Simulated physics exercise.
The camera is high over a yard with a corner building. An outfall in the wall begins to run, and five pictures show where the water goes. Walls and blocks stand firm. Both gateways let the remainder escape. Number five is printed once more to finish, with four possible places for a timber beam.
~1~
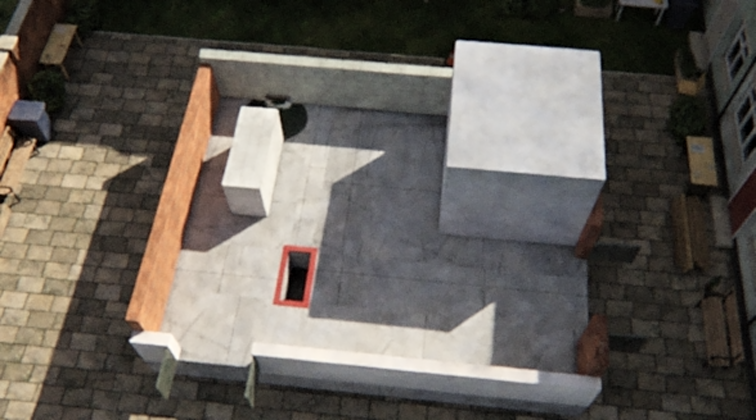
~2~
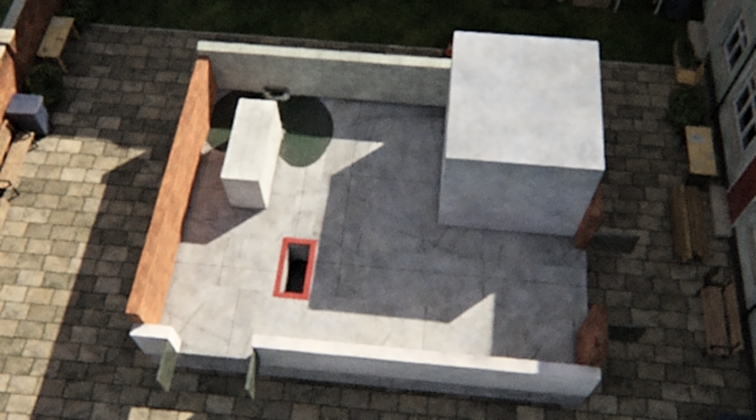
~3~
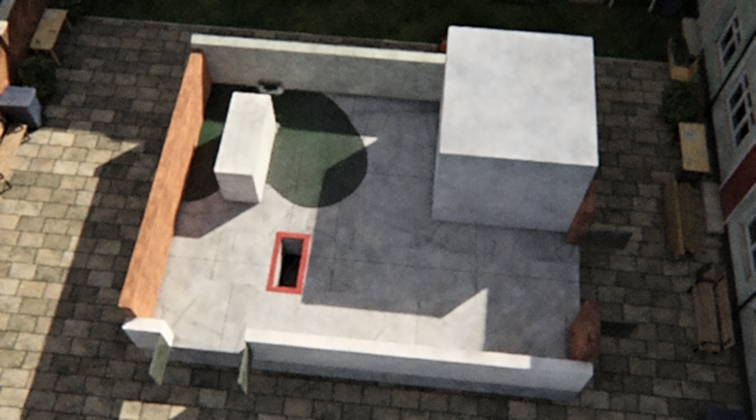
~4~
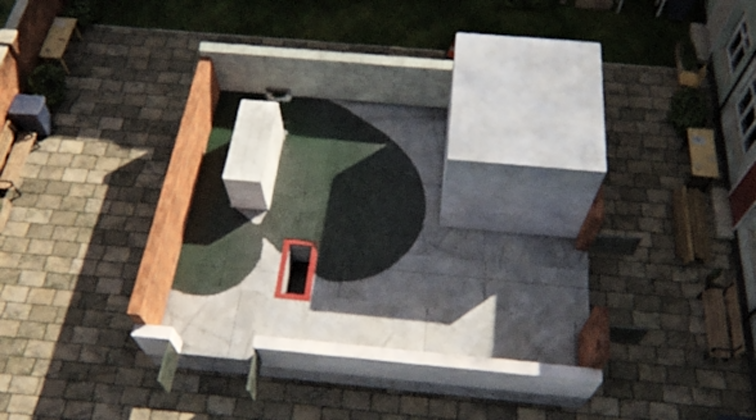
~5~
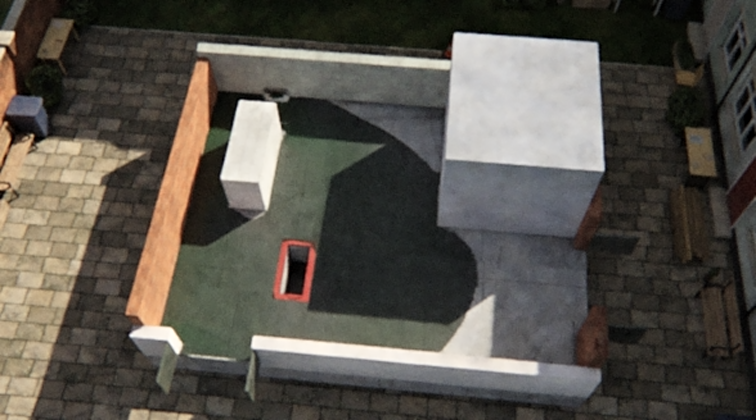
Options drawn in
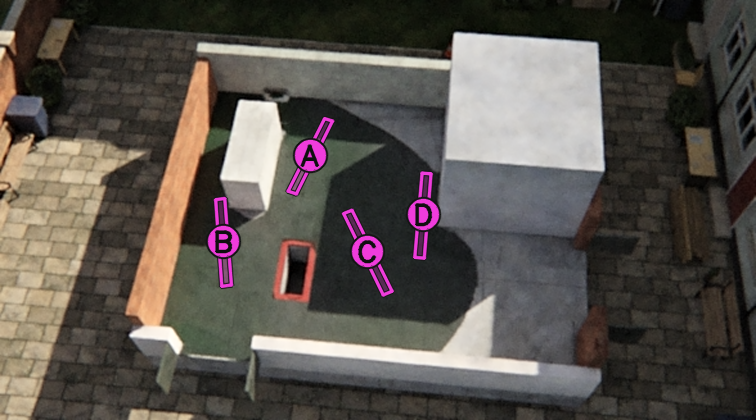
In a walled yard with a pale block at its upper right corner, a small dark patch of water appears by the back wall, behind a narrow white block. It spreads around that block and across the paving, reaches the red-rimmed gully, then covers most of the floor toward the front wall.
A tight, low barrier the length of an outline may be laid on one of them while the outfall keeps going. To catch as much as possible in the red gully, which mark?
A beats the others.
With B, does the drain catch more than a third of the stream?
No, it does not.
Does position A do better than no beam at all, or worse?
Better.
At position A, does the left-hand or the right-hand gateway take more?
The left one.
On the marked copy, A from (292, 192) to (328, 119); B from (220, 199) to (226, 285); C from (347, 211) to (387, 293); D from (419, 257) to (426, 173).
Choosing A, about 24 % of the stream runs into the red gully, about 65 % out by the gates.
Choosing B, about 14 % of the stream runs into the red gully, about 81 % out by the gates.
Choosing C, about 16 % of the stream runs into the red gully, about 80 % out by the gates.
Choosing D, about 15 % of the stream runs into the red gully, about 79 % out by the gates.
